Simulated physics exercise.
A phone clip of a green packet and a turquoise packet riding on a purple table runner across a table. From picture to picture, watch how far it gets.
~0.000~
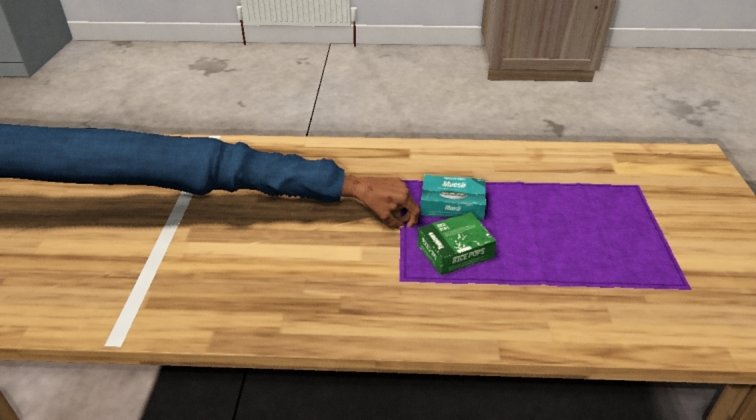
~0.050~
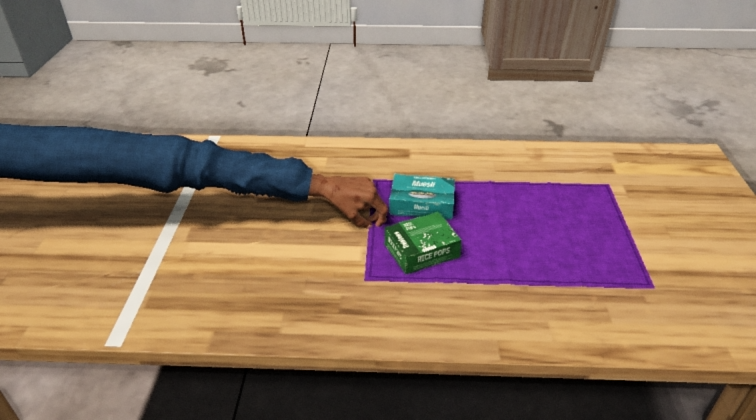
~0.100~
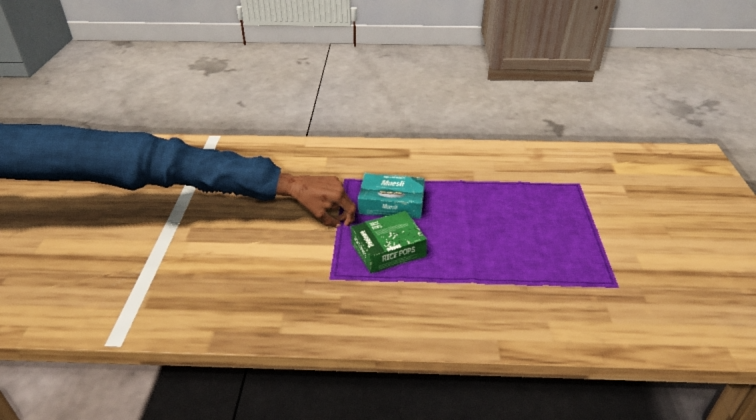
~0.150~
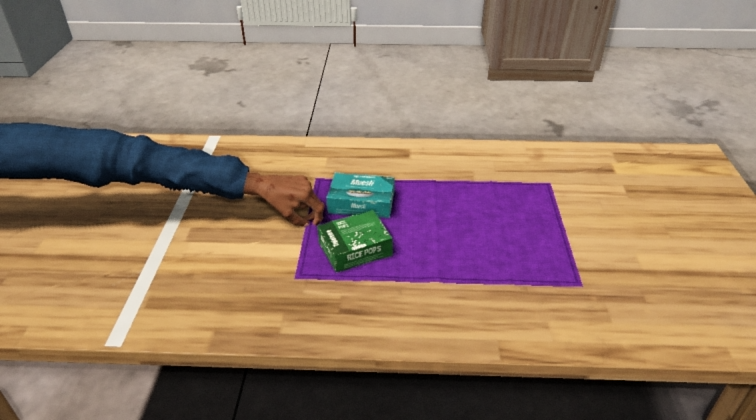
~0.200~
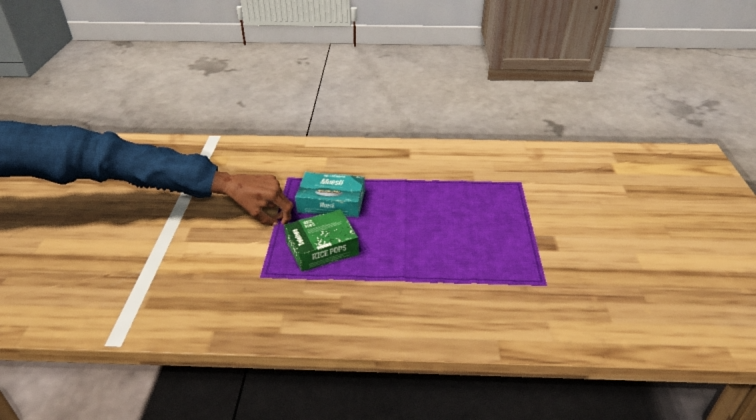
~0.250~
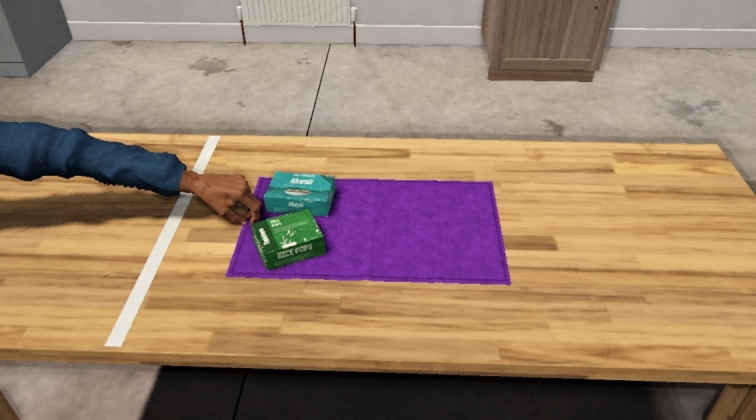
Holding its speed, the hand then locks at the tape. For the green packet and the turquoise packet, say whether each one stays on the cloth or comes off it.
Here is how it goes: The green packet comes off it; the turquoise packet comes off it.
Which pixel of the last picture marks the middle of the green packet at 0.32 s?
It is somewhere near (242, 238).
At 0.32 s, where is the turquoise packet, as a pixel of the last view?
Position approx. (259, 193) px.
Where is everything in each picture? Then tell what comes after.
In the first frame, table runner end (400, 282); green packet (457, 234); turquoise packet (454, 189); tape (124, 323).
In the second frame, table runner end (365, 281), far hem (655, 289); turquoise packet (423, 188).
In the third frame, table runner end (330, 280); green packet (388, 232).
In the fourth frame, table runner end (295, 279), far hem (583, 287); turquoise packet (362, 187).
In the fifth frame, table runner end (260, 278); green packet (321, 230).
In the sixth frame, table runner end (226, 277), far hem (511, 285); green packet (287, 230); turquoise packet (300, 185); tape (124, 323).
After 0.32 s, hem short of the tape; green packet on the cloth near (241, 238); turquoise packet on the cloth near (259, 193).
After 0.43 s, hem at the tape; green packet on the cloth near (175, 236); turquoise packet on the cloth near (198, 191).
In the end, hem at the tape; green packet ahead of the hem near (82, 235); turquoise packet ahead of the hem near (114, 191). The green packet slides clear of the cloth and the turquoise packet leaves the cloth.
